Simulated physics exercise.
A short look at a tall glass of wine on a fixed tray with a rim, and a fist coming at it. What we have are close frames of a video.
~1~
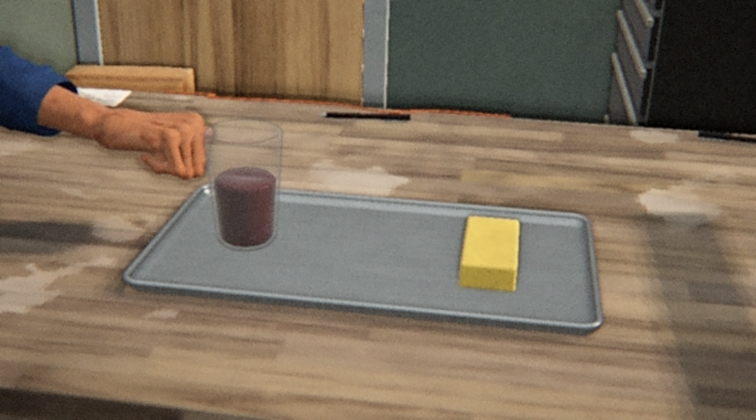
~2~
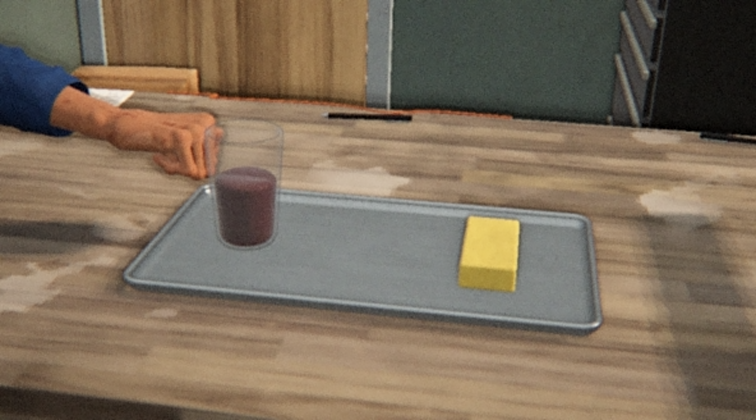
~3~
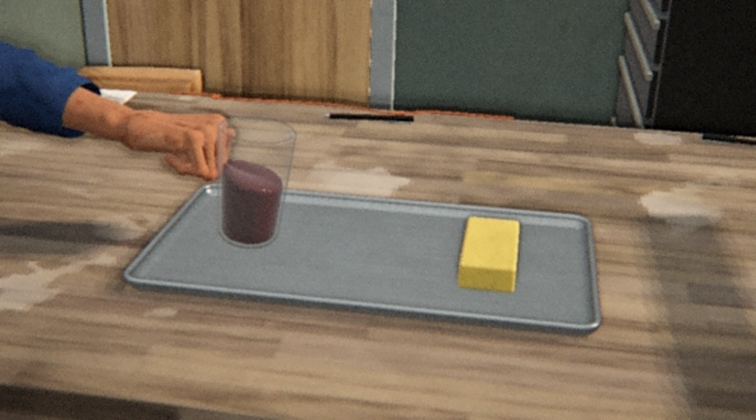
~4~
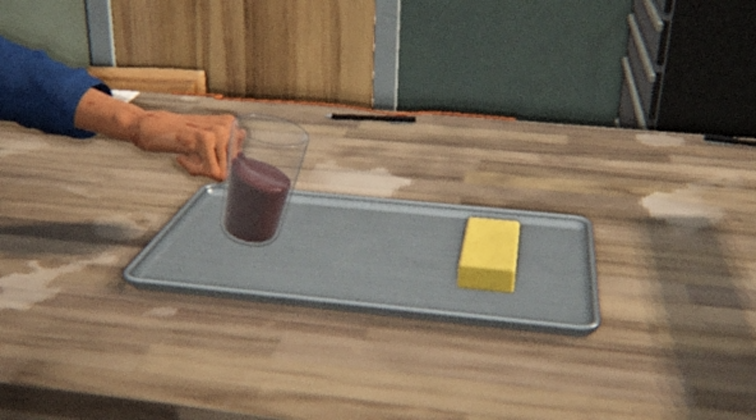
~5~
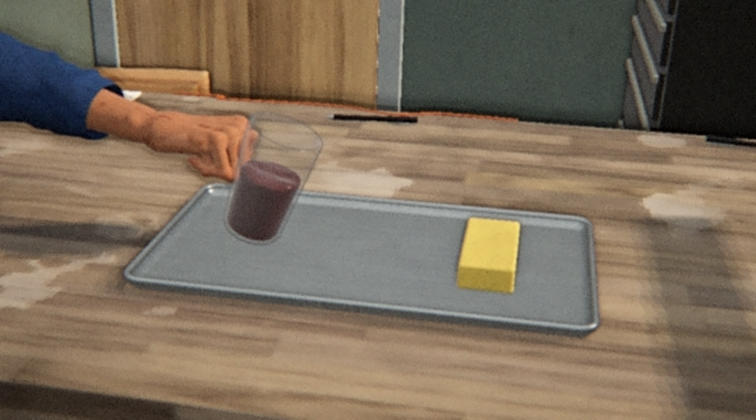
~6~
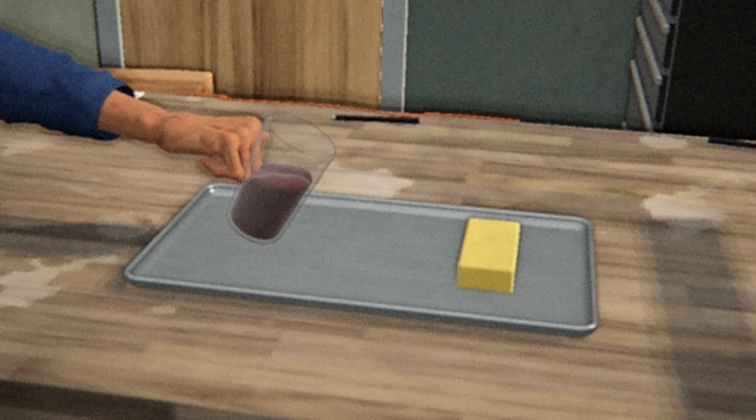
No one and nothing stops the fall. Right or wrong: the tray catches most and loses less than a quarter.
Right.
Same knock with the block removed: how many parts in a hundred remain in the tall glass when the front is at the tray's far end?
45 in a hundred, roughly.
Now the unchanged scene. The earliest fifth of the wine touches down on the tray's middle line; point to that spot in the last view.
Roughly at pixel (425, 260) in the last picture.
A moment on, the tall glass lies on its side and 100 per cent is in the glass, 0 on the tray and 0 above or beyond its rim.
Next, the tall glass lies on its side and 71 per cent is in the glass, 17 on the tray and 11 above or beyond its rim.
Then the tall glass lies on its side and 38 per cent is in the glass, 33 on the tray and 29 above or beyond its rim.
Later the tall glass lies on its side and 20 per cent is in the glass, 60 on the tray and 20 above or beyond its rim.
Finally, 84 per cent is held by tray and glass, 16 is off the tray.
